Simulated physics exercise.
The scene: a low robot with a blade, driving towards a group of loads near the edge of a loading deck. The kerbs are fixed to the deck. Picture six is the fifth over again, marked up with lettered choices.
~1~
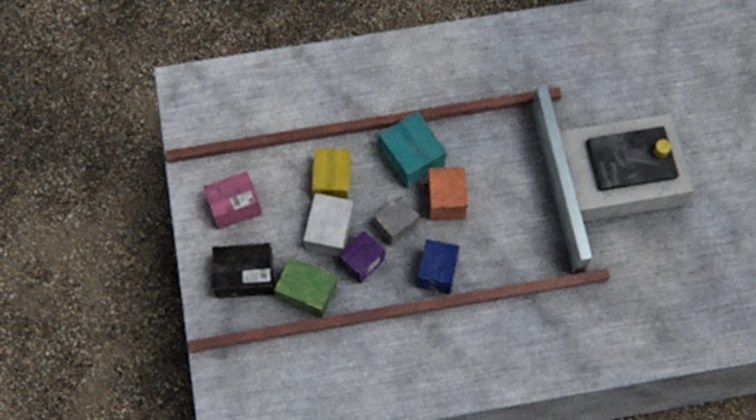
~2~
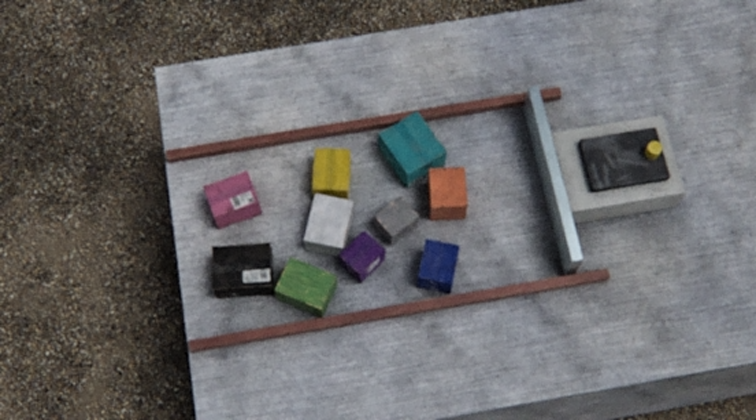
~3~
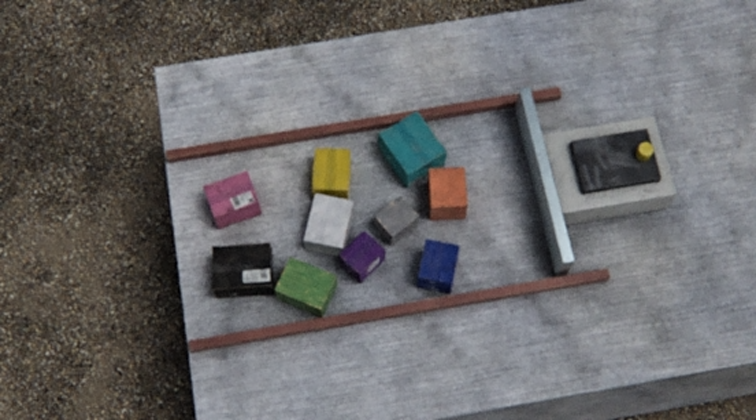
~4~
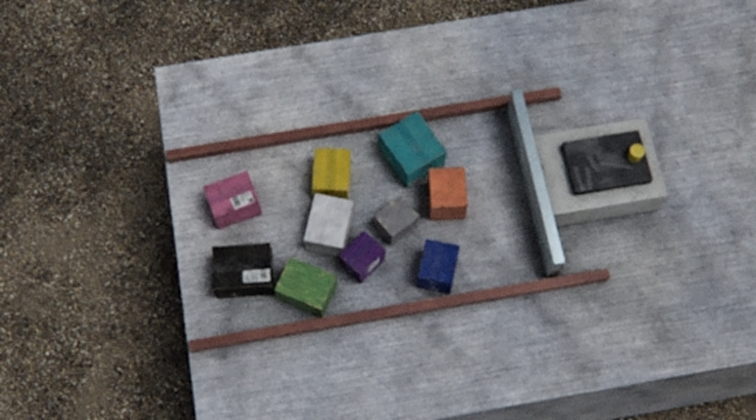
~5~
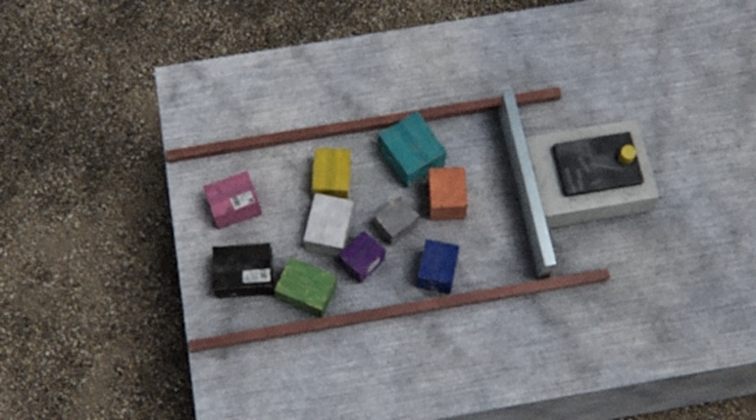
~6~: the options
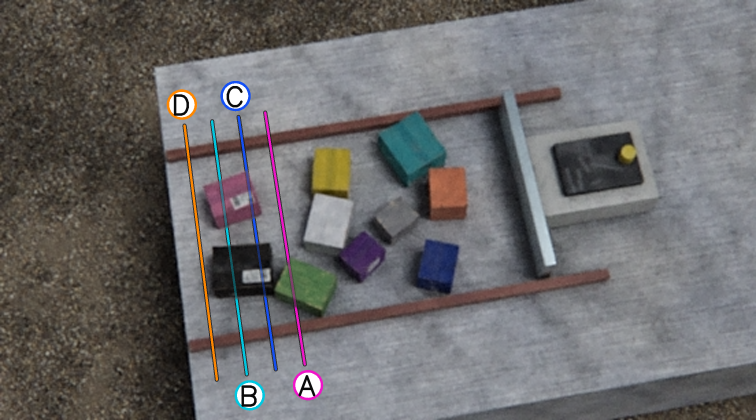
A low robot with a wide blade moves slowly left toward scattered, motionless coloured boxes.
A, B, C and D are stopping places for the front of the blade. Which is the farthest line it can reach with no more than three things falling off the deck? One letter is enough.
It should halt at C.
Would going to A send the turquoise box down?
No.
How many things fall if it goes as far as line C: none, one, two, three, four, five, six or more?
Three.
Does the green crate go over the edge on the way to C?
By then, no.
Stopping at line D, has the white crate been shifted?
By then, yes.
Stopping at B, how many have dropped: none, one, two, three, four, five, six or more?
In all, six or more.
On the marked copy, A at (284, 233); B at (229, 242); C at (256, 238); D at (200, 247).
Following C. Soon after the start, robot (495, 181); blue box (421, 276); turquoise box (388, 146).
Later, robot (398, 197); black parcel (206, 287); pink parcel (216, 196).
In the end, robot (322, 209); pink parcel over the edge; black parcel over the edge; three fallen.
As for the rest, A is within the limit but short; B drops six; D drops eight.
